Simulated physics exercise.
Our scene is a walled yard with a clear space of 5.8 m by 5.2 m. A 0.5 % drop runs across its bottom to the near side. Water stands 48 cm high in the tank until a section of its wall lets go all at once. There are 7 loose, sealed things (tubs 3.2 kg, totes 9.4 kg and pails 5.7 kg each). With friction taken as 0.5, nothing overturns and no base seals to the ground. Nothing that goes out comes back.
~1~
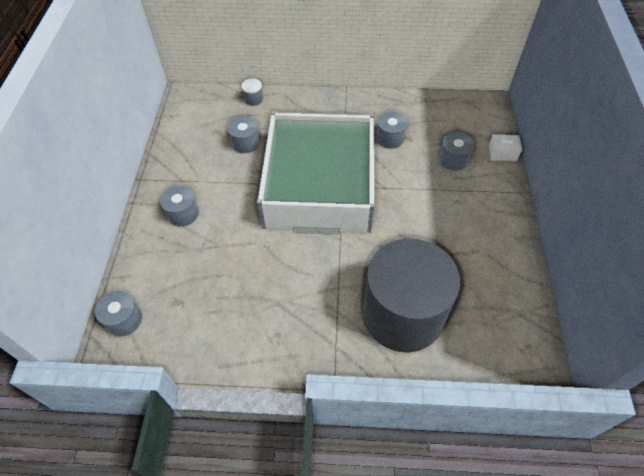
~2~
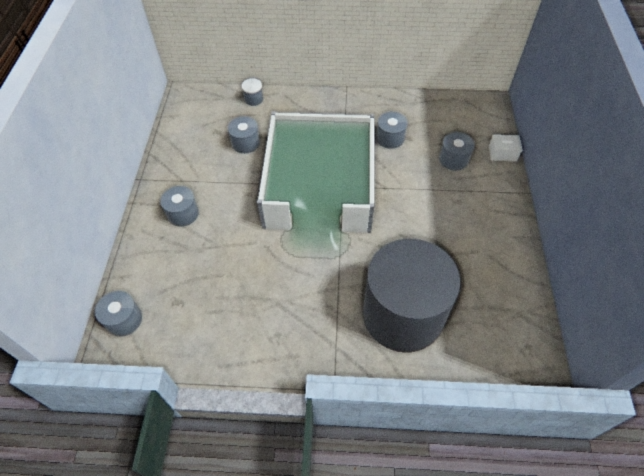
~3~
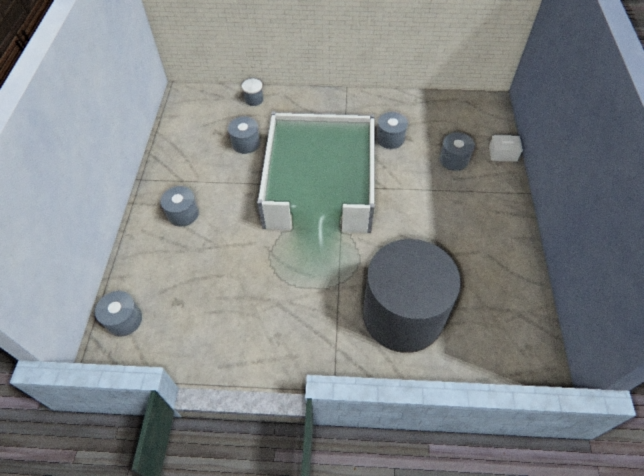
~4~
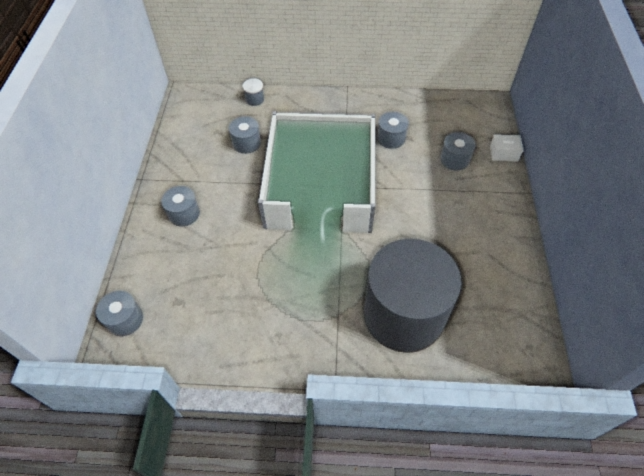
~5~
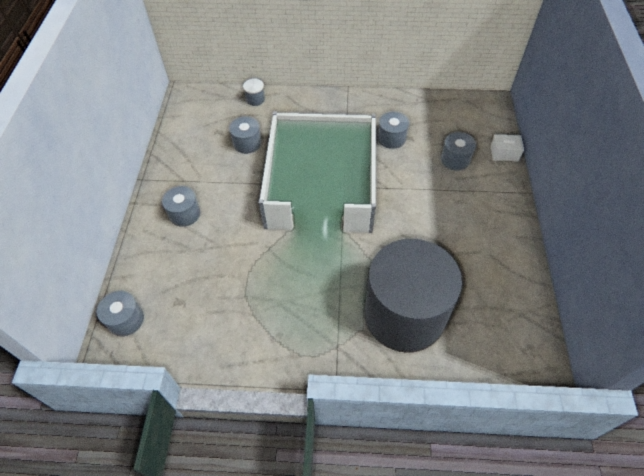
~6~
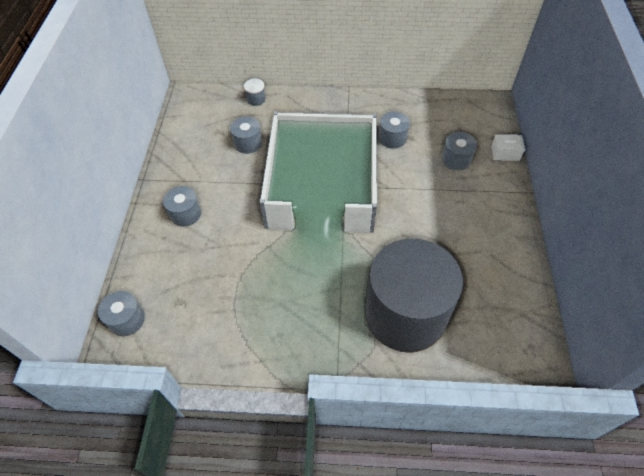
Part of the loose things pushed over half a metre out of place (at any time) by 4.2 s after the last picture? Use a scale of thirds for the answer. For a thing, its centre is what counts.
On that scale: Less than a third.
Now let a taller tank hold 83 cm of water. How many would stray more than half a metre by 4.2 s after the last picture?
In that case the number is 1.
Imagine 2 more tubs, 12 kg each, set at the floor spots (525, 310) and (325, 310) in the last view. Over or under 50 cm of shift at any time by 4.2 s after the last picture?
Taking them in turn, the first is below the mark and the second above the mark.
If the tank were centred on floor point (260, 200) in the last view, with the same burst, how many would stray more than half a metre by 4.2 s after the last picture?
Result: 2 of them.
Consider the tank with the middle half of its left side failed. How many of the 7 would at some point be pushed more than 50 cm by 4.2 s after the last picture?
That gives 3 of them.
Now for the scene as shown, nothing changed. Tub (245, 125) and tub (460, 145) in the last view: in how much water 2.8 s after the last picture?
Around 0 cm and 0 cm.
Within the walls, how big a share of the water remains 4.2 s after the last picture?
Around 72 % of the water.
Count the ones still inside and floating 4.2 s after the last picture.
It comes to 1.
Then, 0.4 s after the last picture 0 of 7 are over 50 cm from their spots; 0 afloat.
Then, 1.5 s after the last picture 0 of 7 are over 50 cm from their spots; 0 afloat.
Then, 2.8 s after the last picture 0 of 7 are over 50 cm from their spots; 1 afloat.
Then, 4.2 s after the last picture 0 of 7 are over 50 cm from their spots, and 0 have been at some point; 1 afloat.
